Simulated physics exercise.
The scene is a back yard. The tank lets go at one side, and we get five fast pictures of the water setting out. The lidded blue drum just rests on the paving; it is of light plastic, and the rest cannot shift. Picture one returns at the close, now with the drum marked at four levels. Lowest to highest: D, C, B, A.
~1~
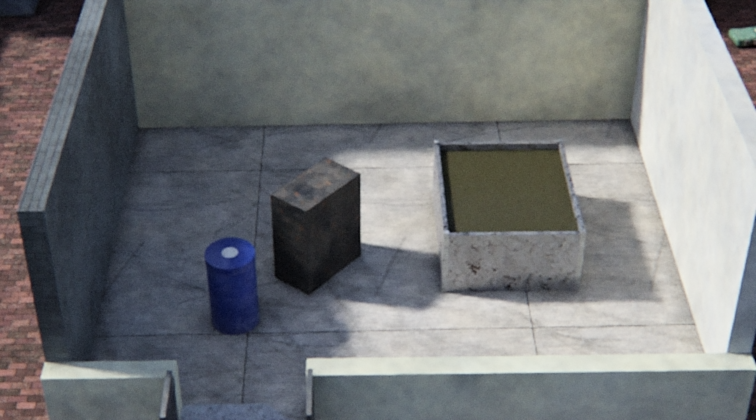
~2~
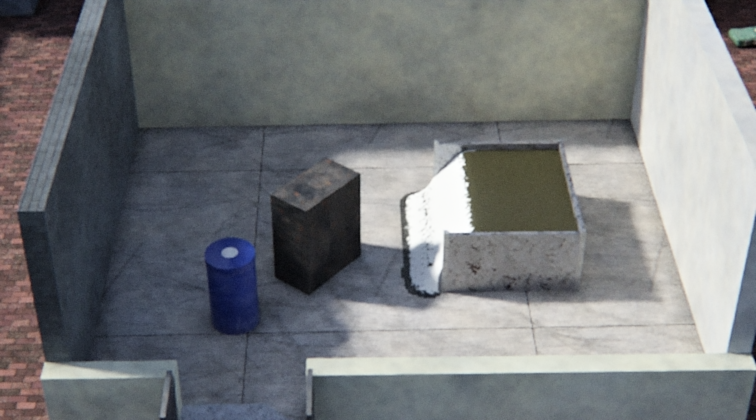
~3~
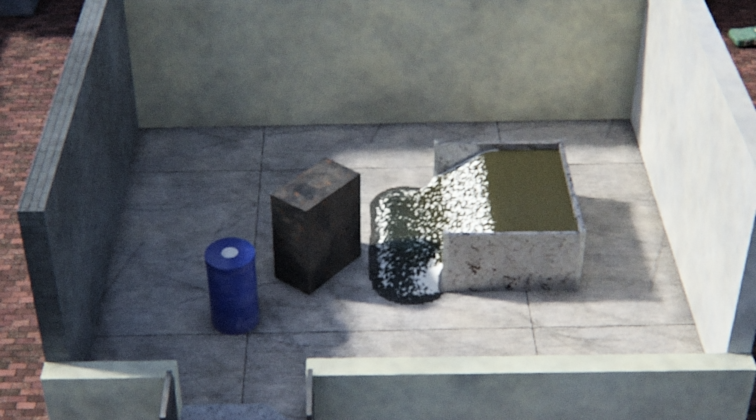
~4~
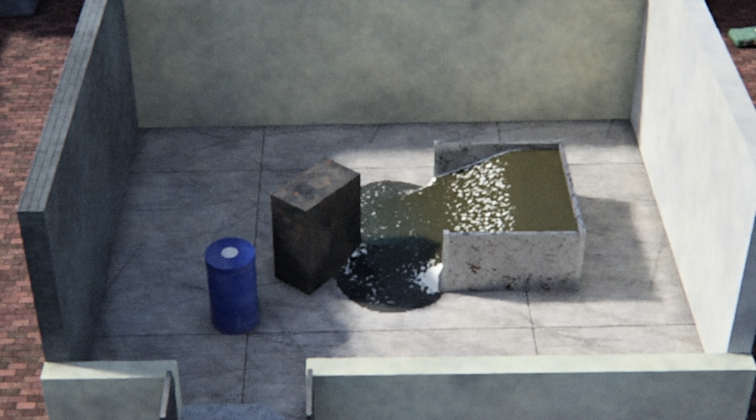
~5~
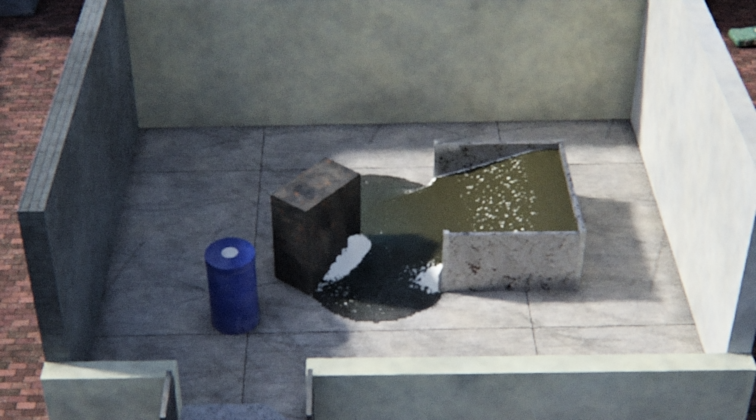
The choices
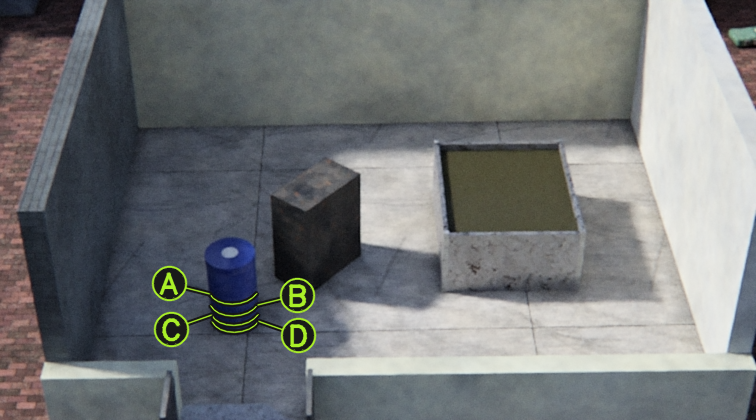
At the start, a square tank full of murky liquid stands in a walled yard, with a dark block and a blue drum to its left. The tank's left side opens and liquid pours out onto the paving, then spreads leftward in a dark pool and splashes white against the block, while block and drum stay still.
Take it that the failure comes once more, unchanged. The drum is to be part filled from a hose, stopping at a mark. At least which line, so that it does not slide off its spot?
It is C.
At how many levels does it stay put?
Three of them.
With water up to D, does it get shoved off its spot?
Yes, it does.
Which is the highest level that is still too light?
D.
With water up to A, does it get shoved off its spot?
No, that is safe.
On the marked copy, A at (232, 304); B at (233, 315); C at (233, 325); D at (234, 332); from the bottom up D, C, B, A.
If A is chosen, it does not move.
If B is chosen, it does not move.
If C is chosen, it does not move.
If D is chosen, it is pushed about twice its own width away.
